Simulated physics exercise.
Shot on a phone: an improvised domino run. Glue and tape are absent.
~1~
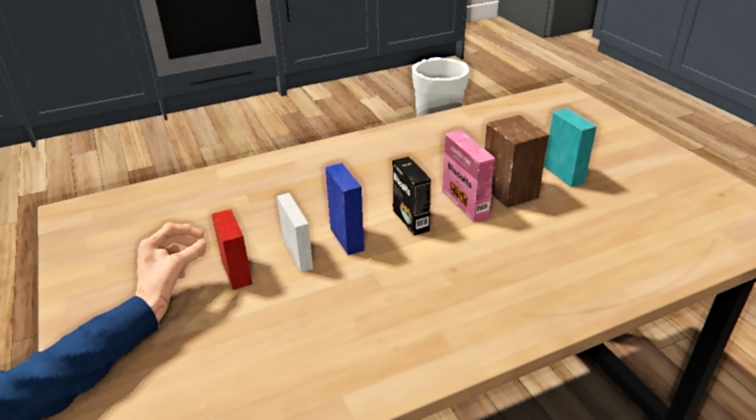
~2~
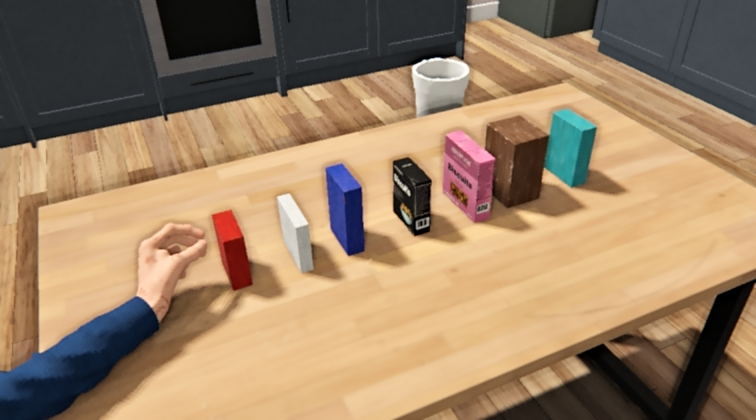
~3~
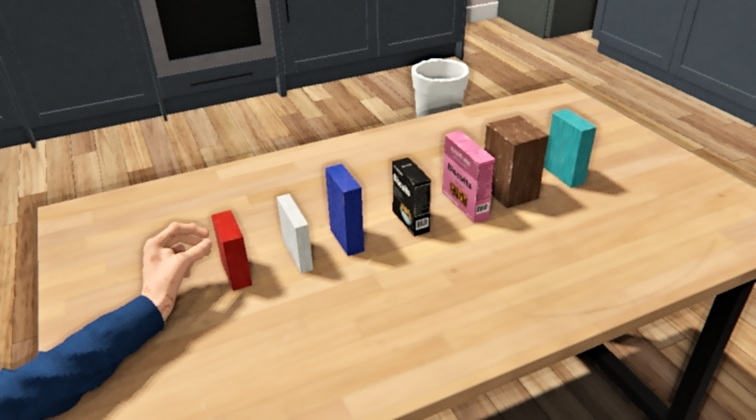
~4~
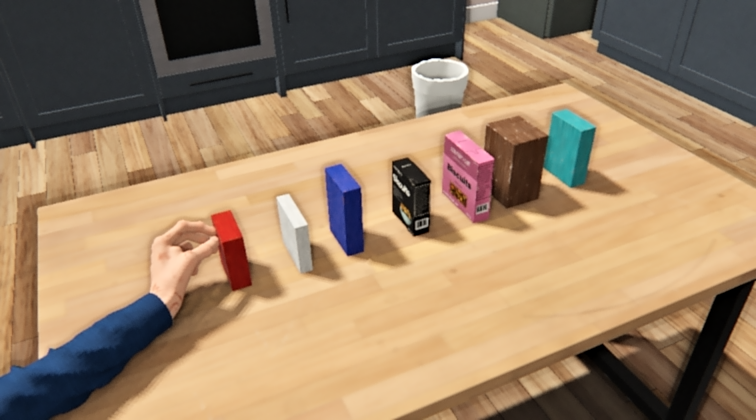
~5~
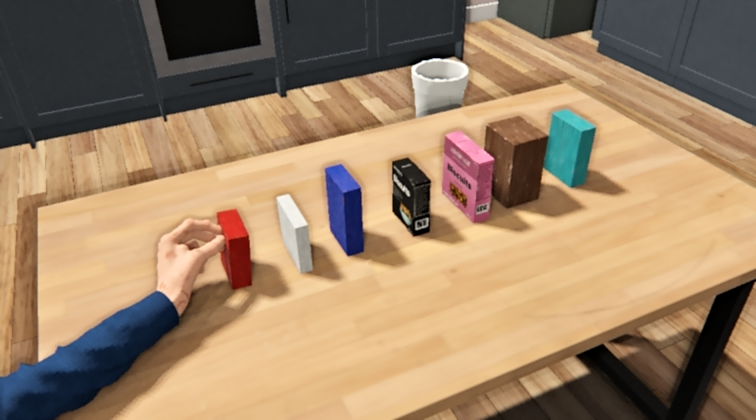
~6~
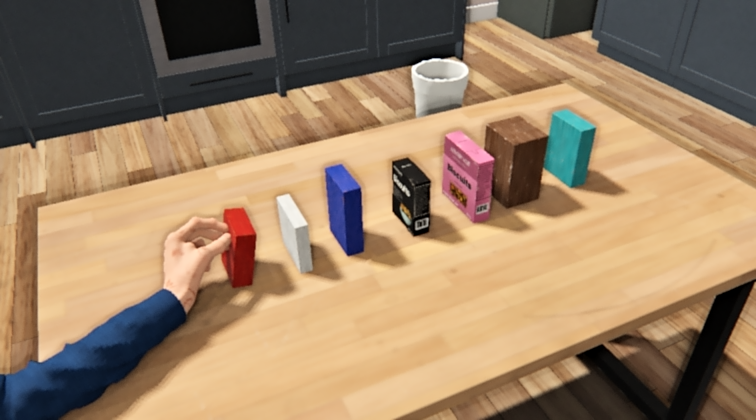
A hand in a blue sleeve reaches in from the left over a light wooden table, seen from above at an angle in a kitchen with dark cabinets. Upright in a spaced row from left to right stand red, white, blue, black, pink, brown and teal blocks and packets, a white bin behind. The hand moves slightly right and pushes the red board, which tilts a little rightward, while the others stay still.
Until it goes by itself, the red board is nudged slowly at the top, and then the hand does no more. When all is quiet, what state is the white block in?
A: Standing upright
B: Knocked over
(B) Knocked over.
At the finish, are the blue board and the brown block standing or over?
The blue board tips over; the brown block is still upright.
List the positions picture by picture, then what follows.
White block (295, 233); blue board (345, 209), in the first picture.
Black packet (411, 197); pink packet (467, 177), in the second picture.
Blue board (345, 210); brown block (513, 162), in the third picture.
Black packet (410, 197); pink packet (466, 177), in the fourth picture.
Red board 5° over; blue board (344, 210); brown block (513, 162), in the fifth picture.
Red board 12° over; white block (295, 234); black packet (410, 197), in the sixth picture.
Then, 0.50 s past the last view, red board 75° over; white block rocked 52° from its first pose near (319, 231); blue board rocked 13° from its first pose.
Then, 0.90 s past the last view, red board 77° over; white block rocked 70° from its first pose near (327, 235); blue board rocked 73° from its first pose; black packet rocked 61° from its first pose.
Finally, down or leaning hard on the table, blue board, black packet and white block; left askew, pink packet; brown block still in place. Final places as the last picture's camera would see them, white block near (330, 233).
